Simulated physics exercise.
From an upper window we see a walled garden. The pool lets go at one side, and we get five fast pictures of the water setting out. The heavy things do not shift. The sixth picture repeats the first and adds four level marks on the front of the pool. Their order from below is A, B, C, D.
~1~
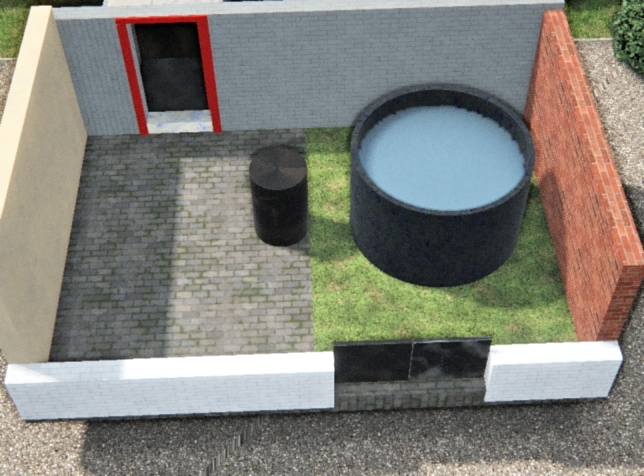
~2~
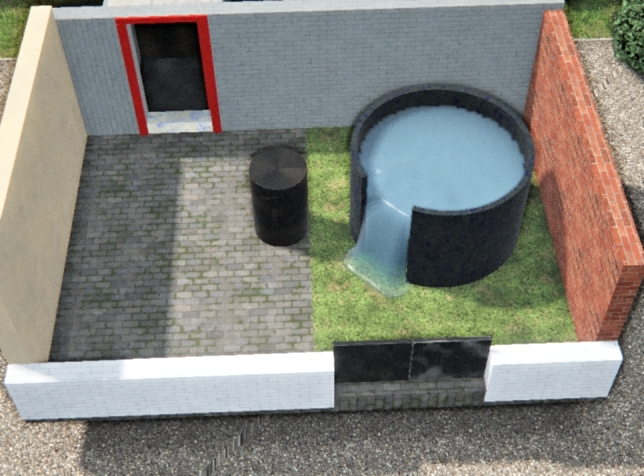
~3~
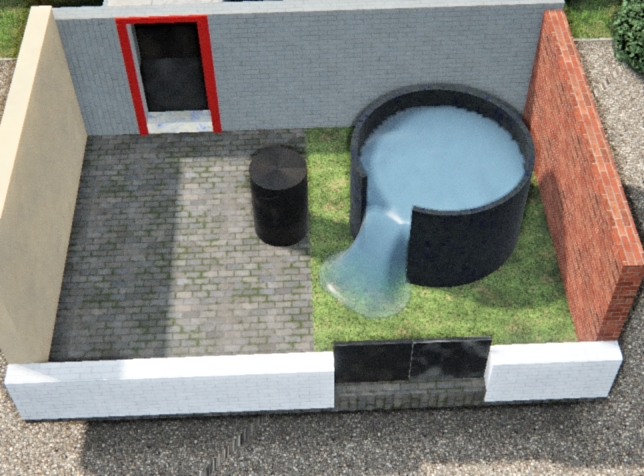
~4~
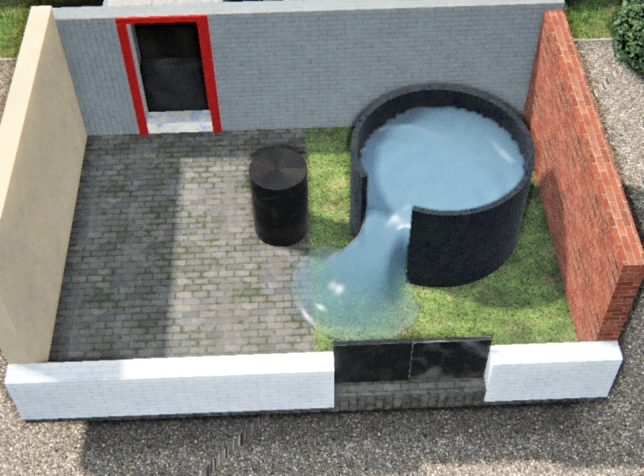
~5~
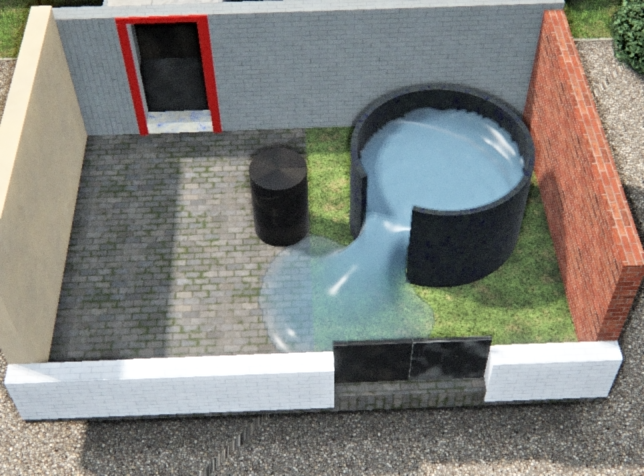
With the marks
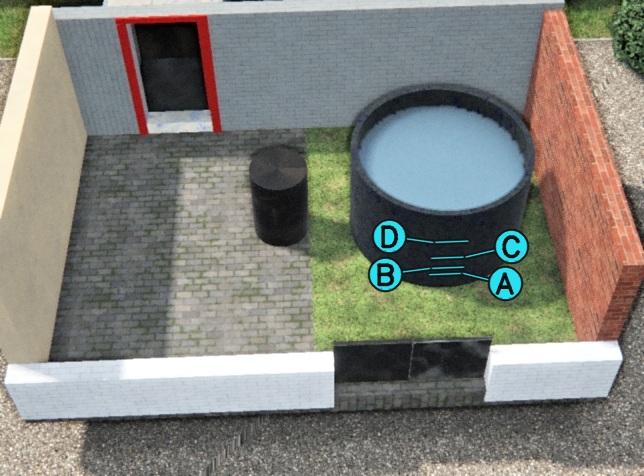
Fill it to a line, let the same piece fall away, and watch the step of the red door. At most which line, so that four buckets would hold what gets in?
D will do.
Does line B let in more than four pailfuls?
No, not at all.
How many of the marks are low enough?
All four.
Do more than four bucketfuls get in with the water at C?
No.
In cyan, A at (446, 274); B at (446, 267); C at (448, 257); D at (450, 241); from the bottom up A, B, C, D.
Choosing A, nothing gets over.
Choosing B, nothing gets over.
Choosing C, nothing gets over.
Choosing D, a splash gets over, under a bucket.
